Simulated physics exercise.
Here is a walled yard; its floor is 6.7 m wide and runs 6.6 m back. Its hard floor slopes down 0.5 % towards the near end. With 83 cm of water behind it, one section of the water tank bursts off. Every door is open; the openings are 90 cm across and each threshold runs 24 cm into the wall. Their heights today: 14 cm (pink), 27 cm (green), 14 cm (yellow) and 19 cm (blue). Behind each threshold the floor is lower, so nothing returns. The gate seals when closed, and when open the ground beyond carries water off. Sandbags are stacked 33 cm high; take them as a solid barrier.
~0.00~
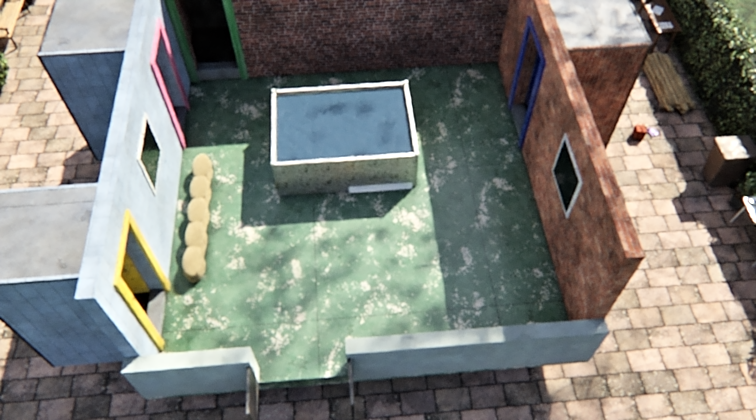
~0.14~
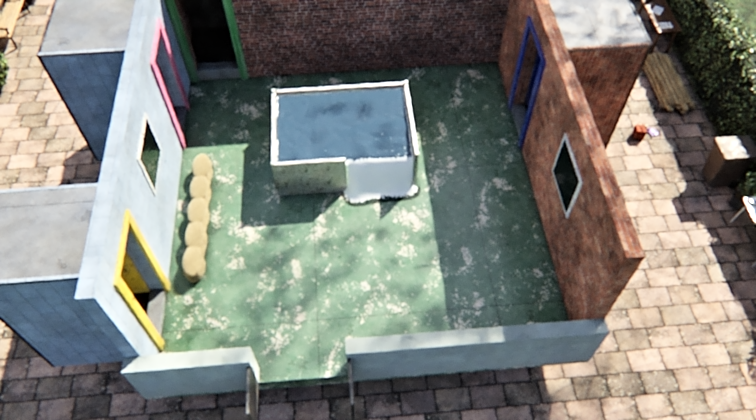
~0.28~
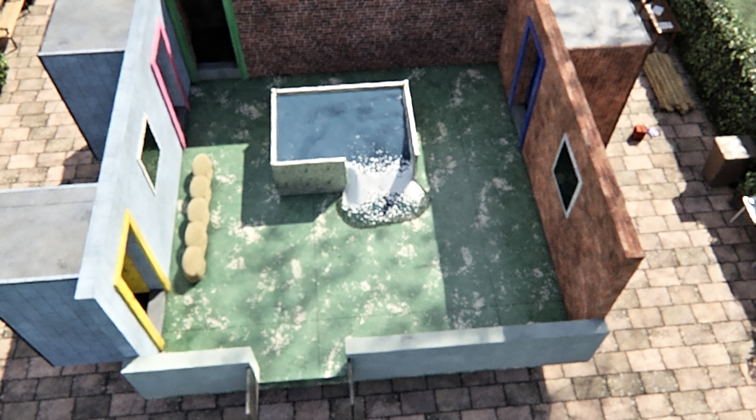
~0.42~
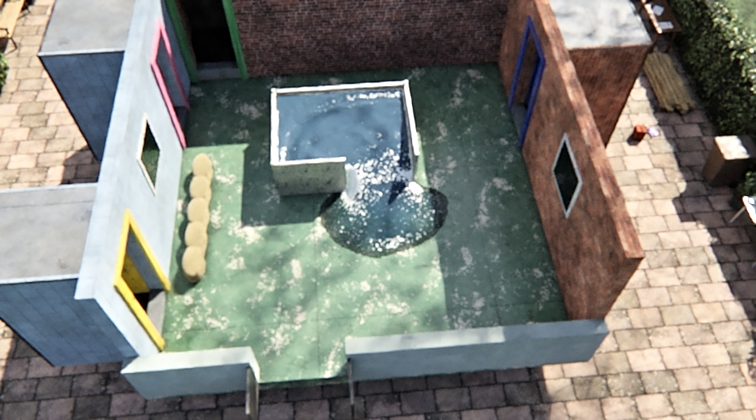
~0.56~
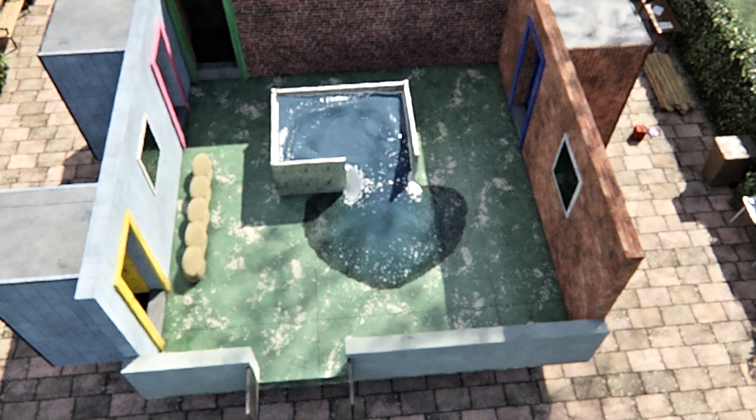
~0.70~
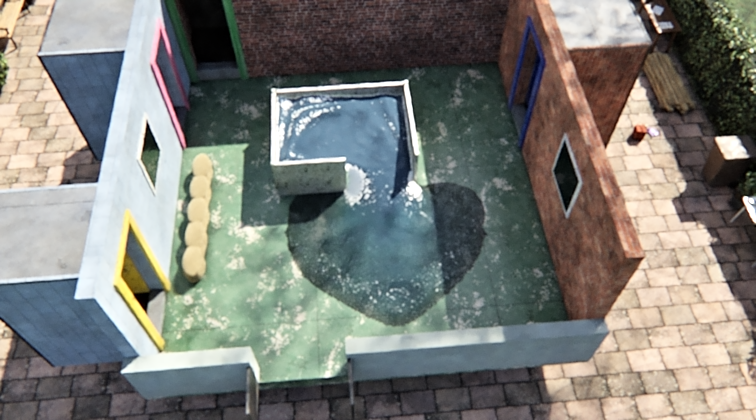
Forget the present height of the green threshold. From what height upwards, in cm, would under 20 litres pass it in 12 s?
It would have to be roughly 6 cm high.
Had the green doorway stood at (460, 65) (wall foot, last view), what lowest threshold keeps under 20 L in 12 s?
Roughly 10.5 cm.
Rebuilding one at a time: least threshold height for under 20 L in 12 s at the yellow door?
Roughly 12.0 cm at yellow.
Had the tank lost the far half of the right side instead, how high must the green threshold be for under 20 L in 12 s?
Some 10.5 cm.
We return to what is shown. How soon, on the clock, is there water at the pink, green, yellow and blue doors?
Arrival: Pink 6.0 s, green 7.0 s, yellow 3.0 s, blue 4.0 s.
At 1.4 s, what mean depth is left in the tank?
About 54 cm.
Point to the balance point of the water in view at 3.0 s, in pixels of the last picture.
Around (391, 231).
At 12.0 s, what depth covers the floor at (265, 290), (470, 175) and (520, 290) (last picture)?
About 6, 6 and 8 cm.
After 1.4 s water covers 35 % of the floor, deepest (44 cm) near (389, 193); it has not reached the green door.
After 3.0 s water covers 40 % of the floor, deepest (38 cm) near (497, 348); it has not reached the green door.
After 12.0 s water covers 95 % of the floor, deepest (14 cm) near (181, 170); 9 cm at the green door, 0 litres in over its 27 cm threshold.
At the green door as built, the water arrived by 7.0 s and peaked near 10 cm at 8.6 s.
Run again over the same 12 s with other heights there, 27 litres in over 5.5 cm, 15 litres over 6.5 cm. The limit of 20 litres is kept from about 6 cm up.
